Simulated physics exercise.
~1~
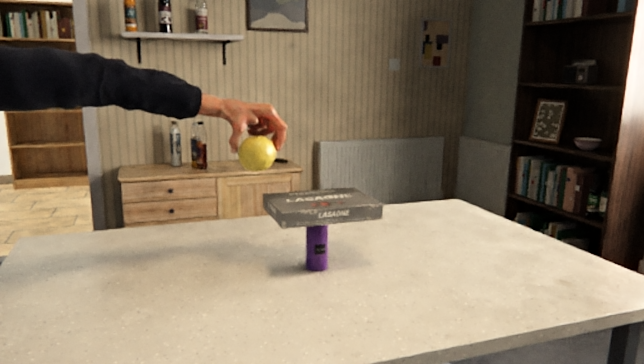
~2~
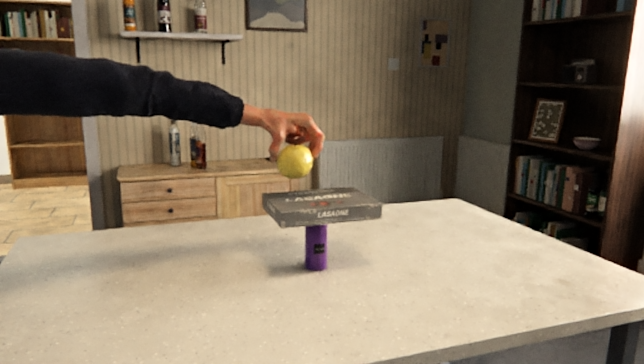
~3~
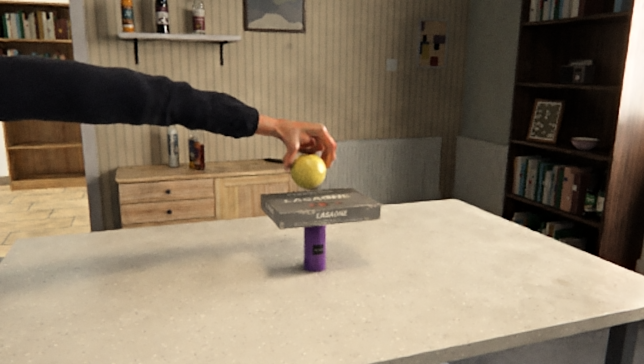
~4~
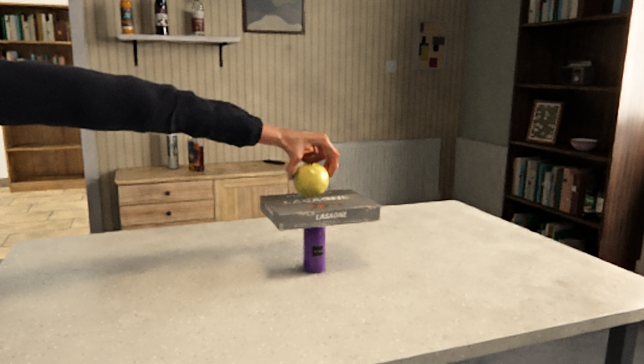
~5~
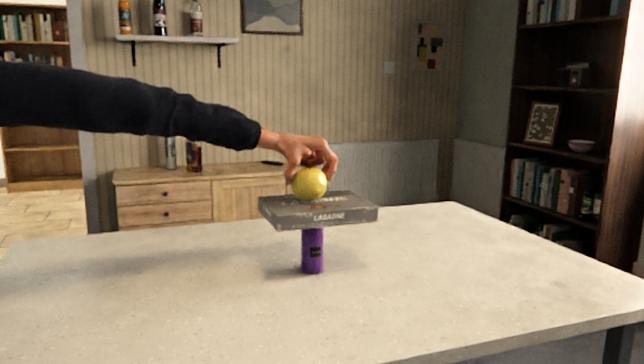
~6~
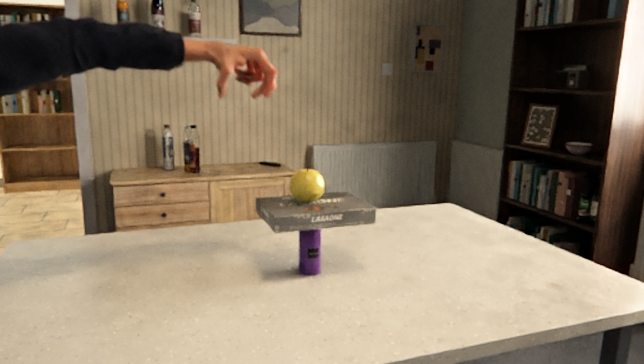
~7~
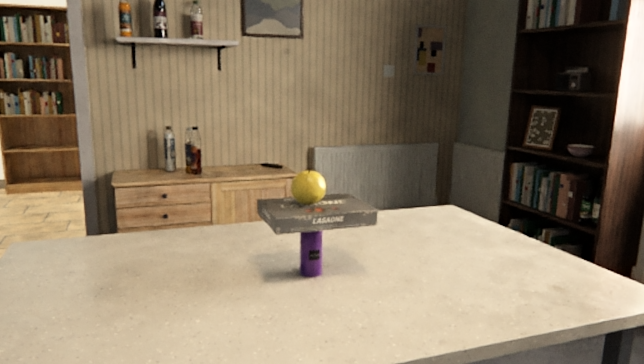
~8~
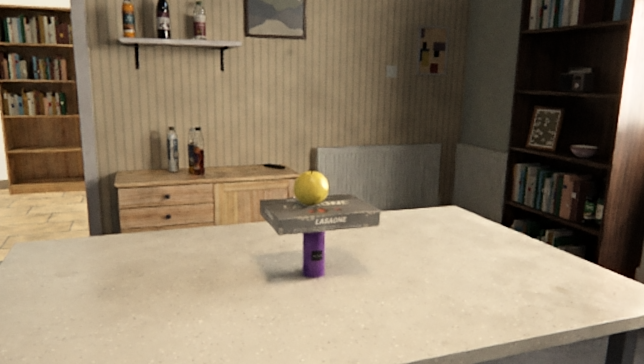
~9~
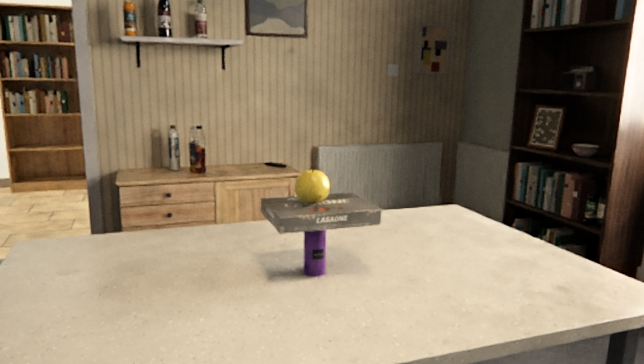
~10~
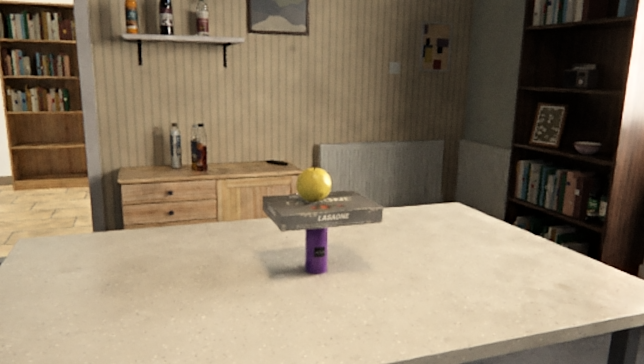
A grey lasagne box lies flat across the top of a small purple cylinder on a pale table, seen from slightly above by a gently swaying camera in a room with bookshelves, a wooden sideboard and a wall shelf of bottles. A hand in a dark sleeve reaches in from the left, holding a yellow apple. It carries the apple right until it is over the box, then lowers it onto the top. The fingers let go and the arm draws back out of view to the left. The apple stays put, and the stack stands balanced and still.
